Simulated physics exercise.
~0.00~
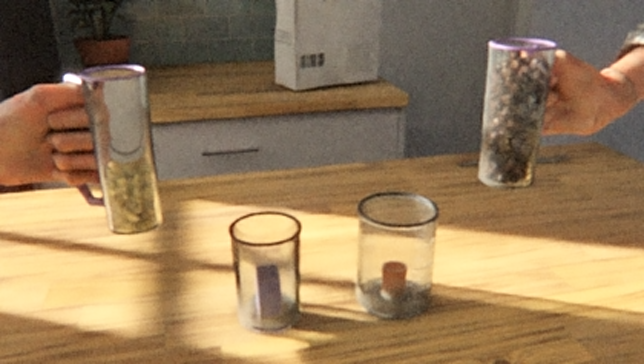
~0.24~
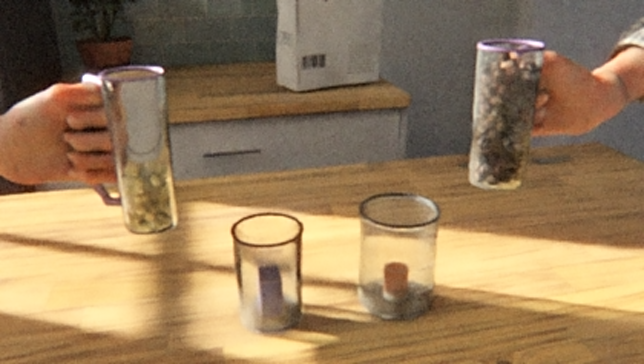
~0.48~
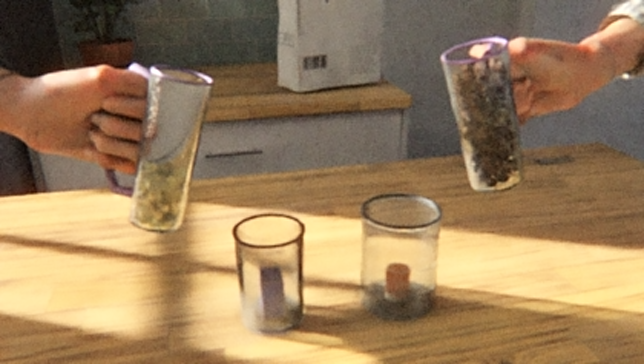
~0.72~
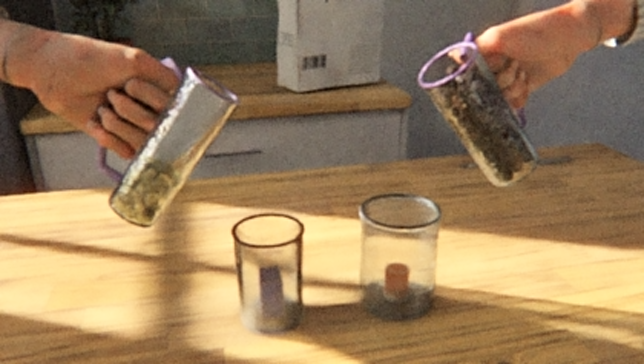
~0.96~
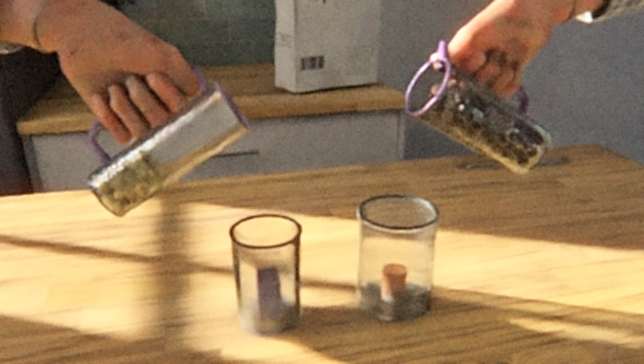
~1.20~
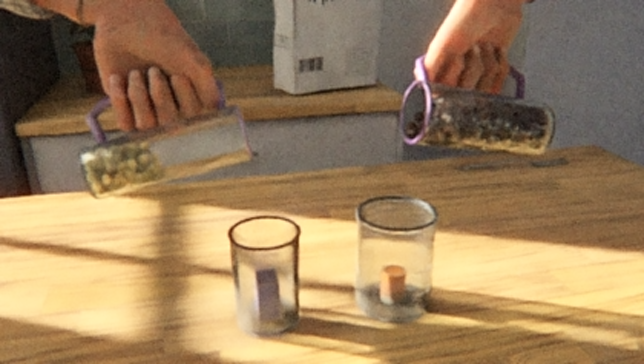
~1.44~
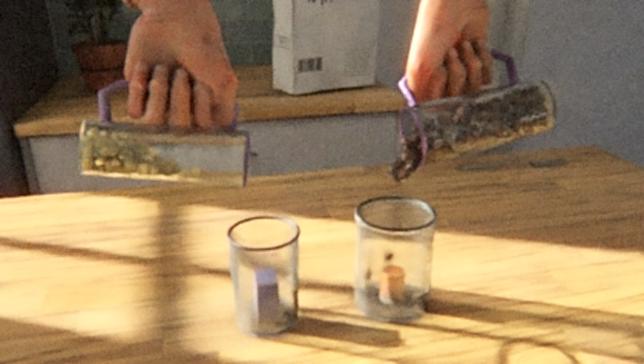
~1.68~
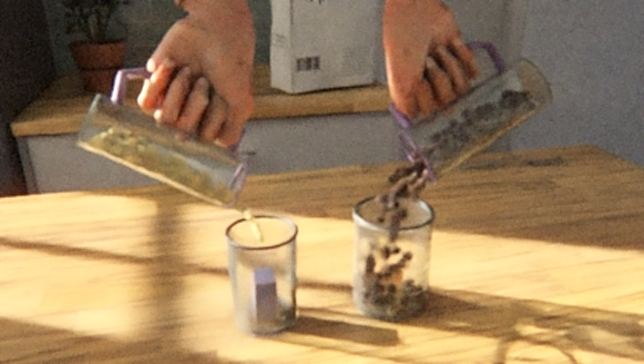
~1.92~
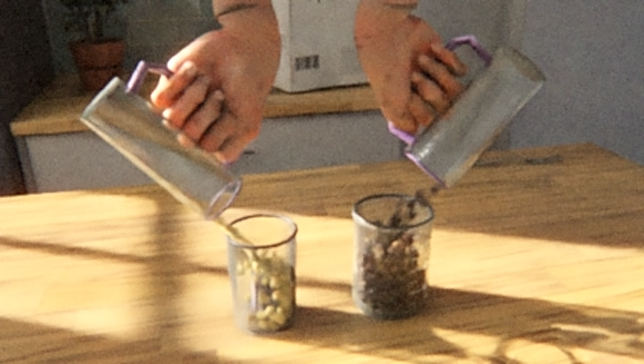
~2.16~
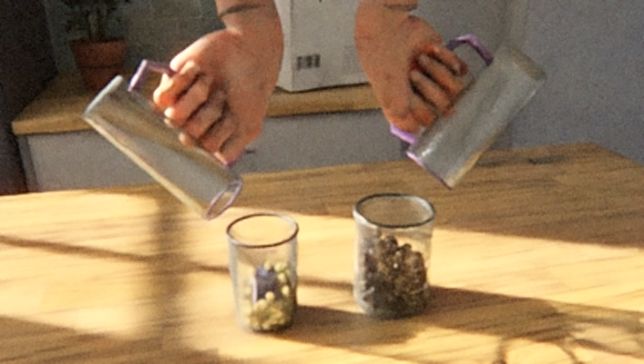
The clip opens on a sunlit wooden counter, where two hands hold tall clear mugs, pale bits in the left and dark pieces in the right, above two glass containers with a small upright object in each. The hands tilt the mugs inward until both lie on their sides. Dark pieces begin tumbling into the right container first, and the pale bits soon follow into the left. Both mugs tip further and empty completely. Finally, the left object still shows above the pale fill, while the right one is hidden beneath the dark pieces.
